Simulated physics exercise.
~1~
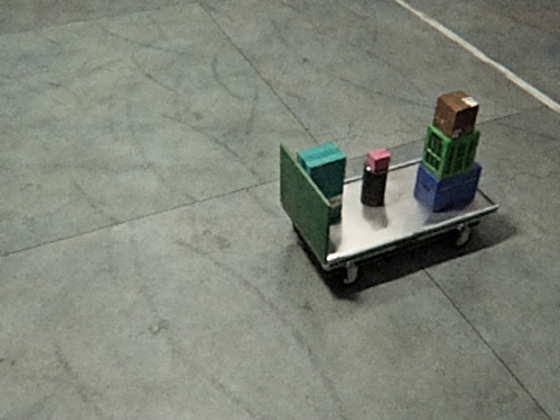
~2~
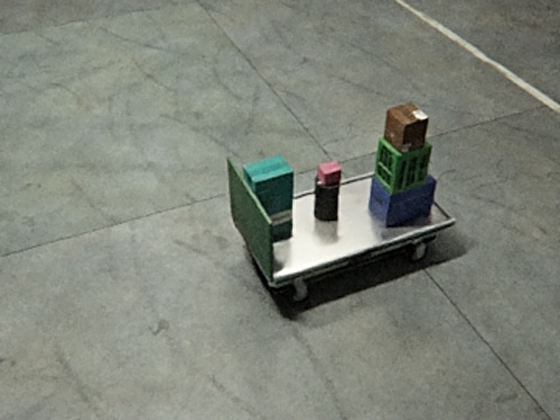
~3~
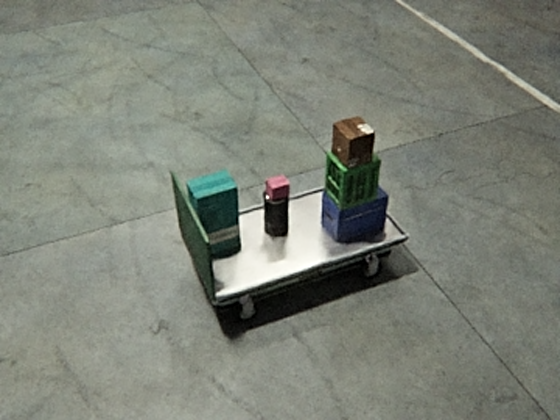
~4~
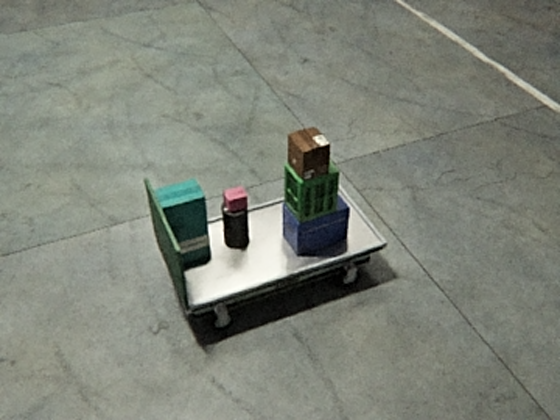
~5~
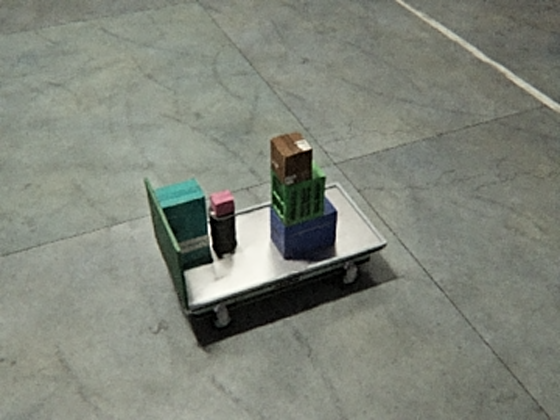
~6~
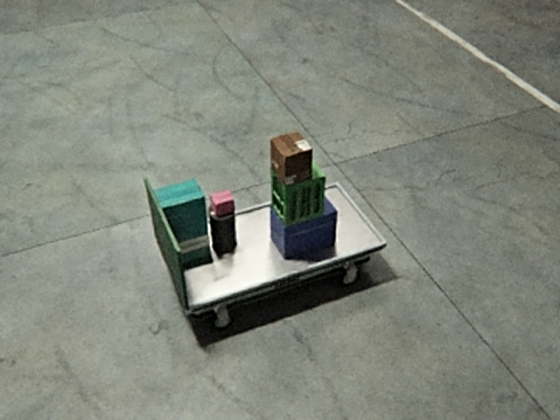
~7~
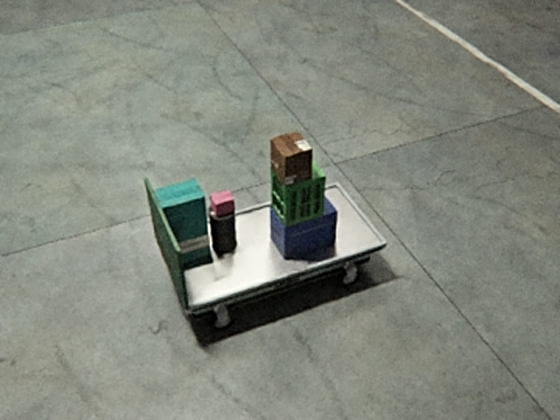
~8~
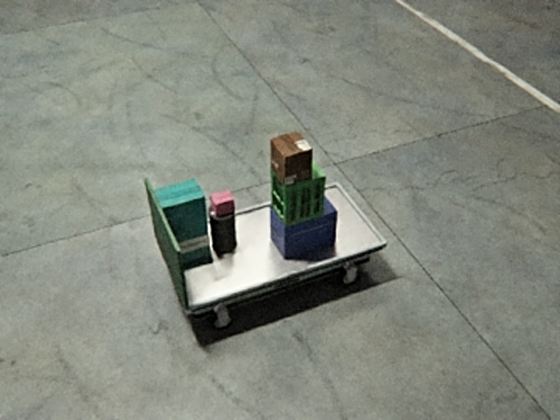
A flat cart carrying stacked boxes and a black canister rolled left across a concrete floor and stopped. The blue, green and brown stack and the pink-topped canister slid toward its tall front board, staying upright, while the turquoise box stayed put.
